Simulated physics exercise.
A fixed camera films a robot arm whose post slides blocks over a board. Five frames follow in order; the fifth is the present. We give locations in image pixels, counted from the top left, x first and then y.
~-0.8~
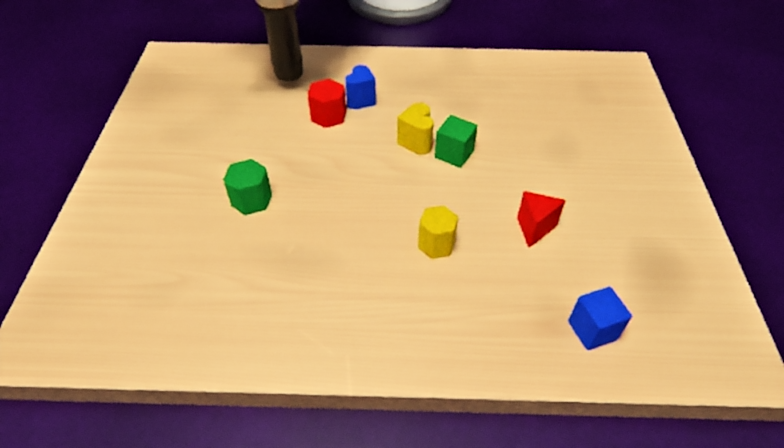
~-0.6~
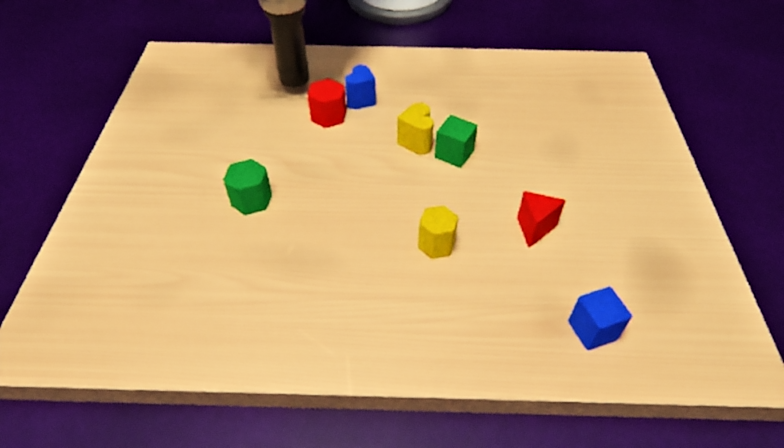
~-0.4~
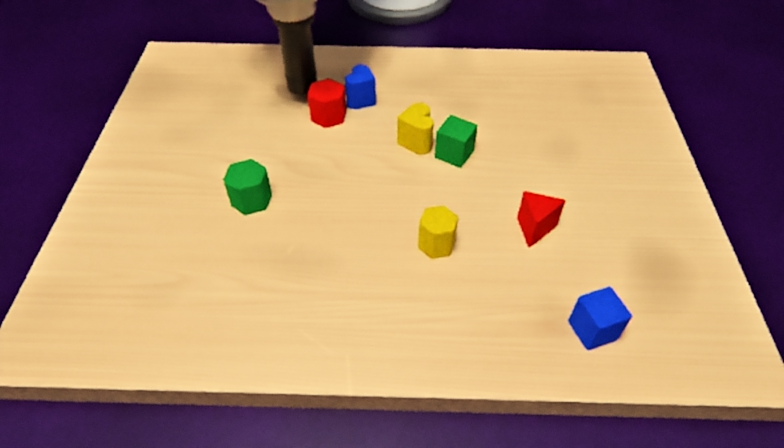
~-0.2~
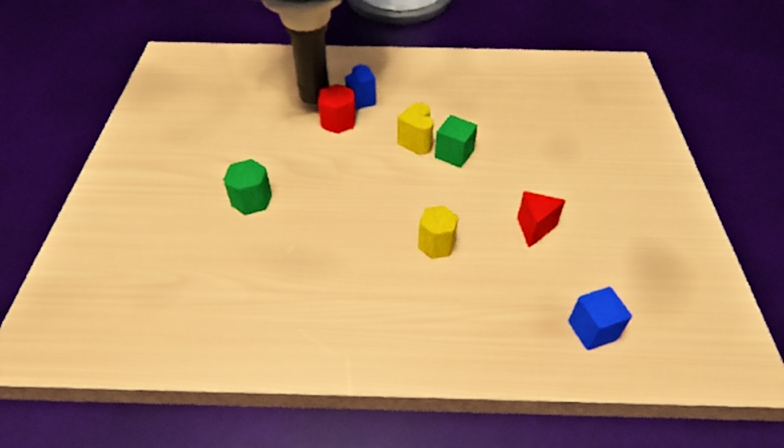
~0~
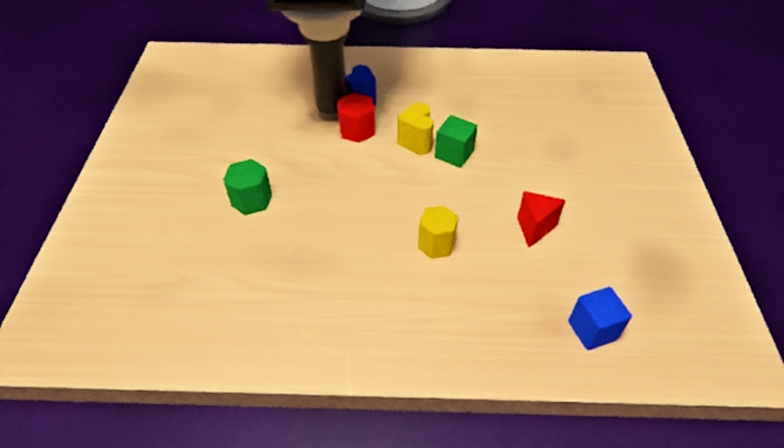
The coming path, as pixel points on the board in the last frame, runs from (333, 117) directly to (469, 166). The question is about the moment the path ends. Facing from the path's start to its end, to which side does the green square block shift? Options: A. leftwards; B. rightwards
A: Leftwards.
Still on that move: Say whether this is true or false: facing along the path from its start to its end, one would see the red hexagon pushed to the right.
It is true.
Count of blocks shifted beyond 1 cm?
I'd say three or more blocks get shifted by more than about 1 cm.
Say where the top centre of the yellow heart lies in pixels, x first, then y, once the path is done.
It should be at (501, 158) by then.
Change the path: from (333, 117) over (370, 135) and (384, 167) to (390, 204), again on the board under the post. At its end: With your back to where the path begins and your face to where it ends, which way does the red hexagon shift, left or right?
It goes left.
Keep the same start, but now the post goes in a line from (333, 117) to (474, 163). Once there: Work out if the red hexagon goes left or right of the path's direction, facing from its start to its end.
The red hexagon is shifted sideways to the right, facing along the path from start to end.
What follows on the original path. One third of the way, post at (377, 121); red hexagon at (394, 125); yellow heart at (427, 119), turned 40° anticlockwise; green square block at (465, 128).
Two thirds of the way, post at (423, 137); red hexagon at (413, 144), turned 65° clockwise; yellow heart at (458, 133), turned 60° anticlockwise; green square block at (497, 134), turned 30° anticlockwise.
At the end, post at (471, 155); red hexagon at (413, 145), turned 65° clockwise; blue heart unmoved; yellow heart at (501, 158), turned 25° anticlockwise; green square block at (517, 138), turned 75° anticlockwise.
